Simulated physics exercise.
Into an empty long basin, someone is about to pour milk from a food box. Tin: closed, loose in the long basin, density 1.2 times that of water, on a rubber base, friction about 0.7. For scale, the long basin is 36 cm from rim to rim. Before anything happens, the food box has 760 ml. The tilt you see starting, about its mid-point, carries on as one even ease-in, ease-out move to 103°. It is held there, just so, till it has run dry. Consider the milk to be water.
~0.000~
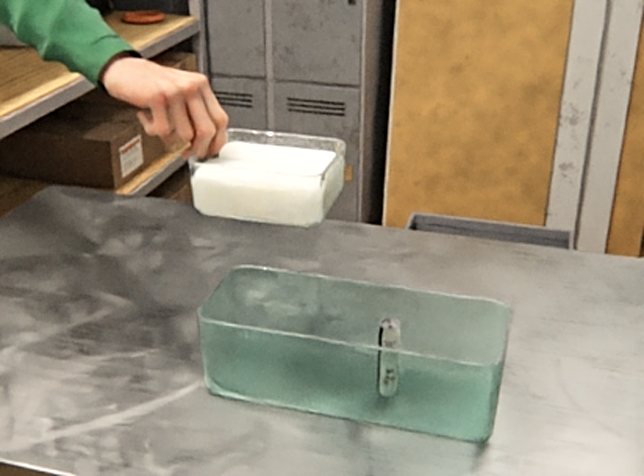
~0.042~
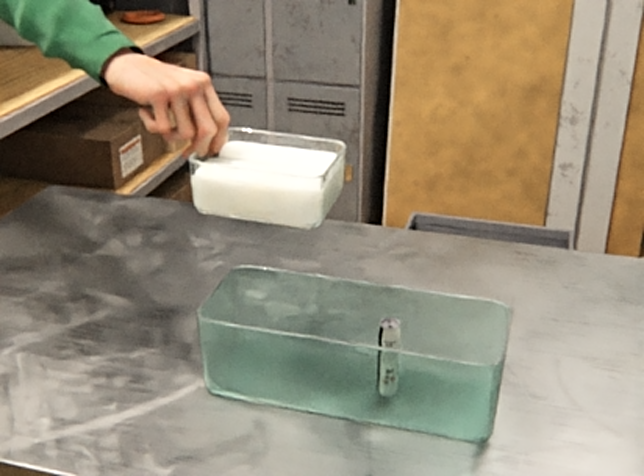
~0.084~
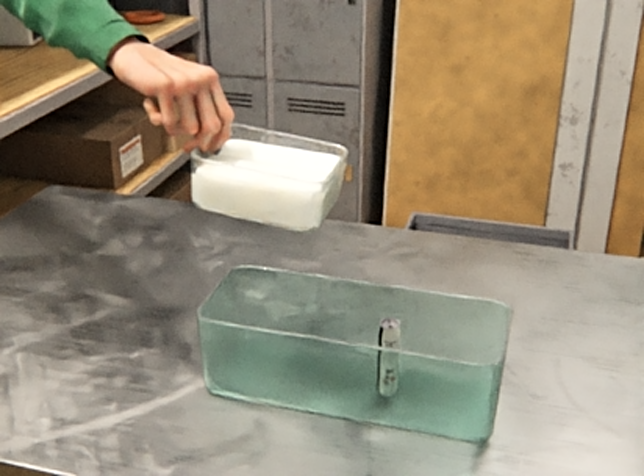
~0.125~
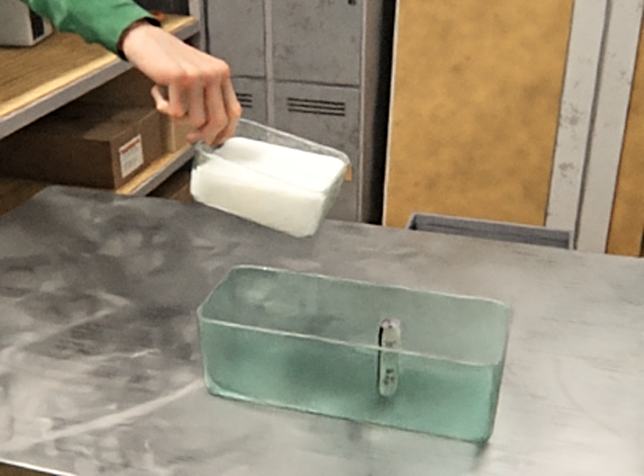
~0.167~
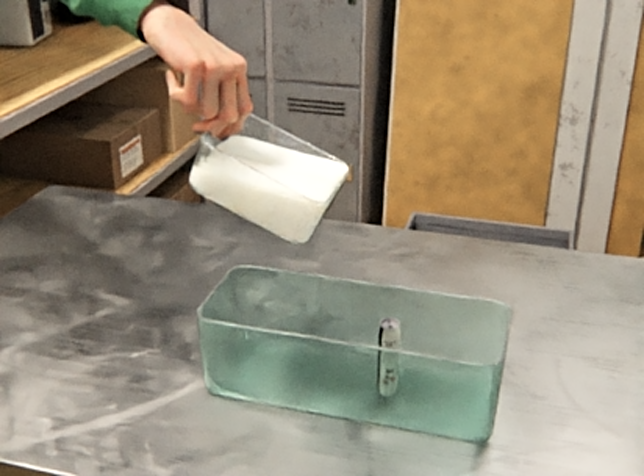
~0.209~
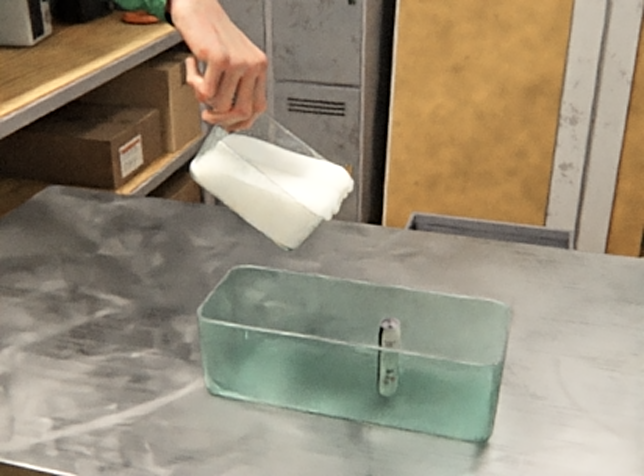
A hand tilts a clear box of milk rightward above a long greenish glass basin.
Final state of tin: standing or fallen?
It comes down.
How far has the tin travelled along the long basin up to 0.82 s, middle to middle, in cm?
The tin has gone some 6 cm.
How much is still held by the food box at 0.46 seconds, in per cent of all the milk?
Around 12 percent.
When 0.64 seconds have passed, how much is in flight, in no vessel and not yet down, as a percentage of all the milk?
Close to 6 per cent.
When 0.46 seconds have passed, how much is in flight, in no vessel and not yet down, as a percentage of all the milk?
Close to 54 in a hundred.
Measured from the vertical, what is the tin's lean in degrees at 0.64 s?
Tilt: Around 5°.
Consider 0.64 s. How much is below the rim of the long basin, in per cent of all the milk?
The share is close to 86 percent.
By 0.46 s the tilt is 98° and 12 per cent is still to pour; the tin stands where it began.
By 0.64 s the tilt is 103° and 2 per cent is still to pour; the tin stands 3 cm from where it began.
By 0.82 s the tilt is 103° and 0 per cent is still to pour; the tin leans 39°.
By 1.03 s the tilt is 103° and 0 per cent is still to pour; the tin lies on its side.
At rest the tin lies on its side.
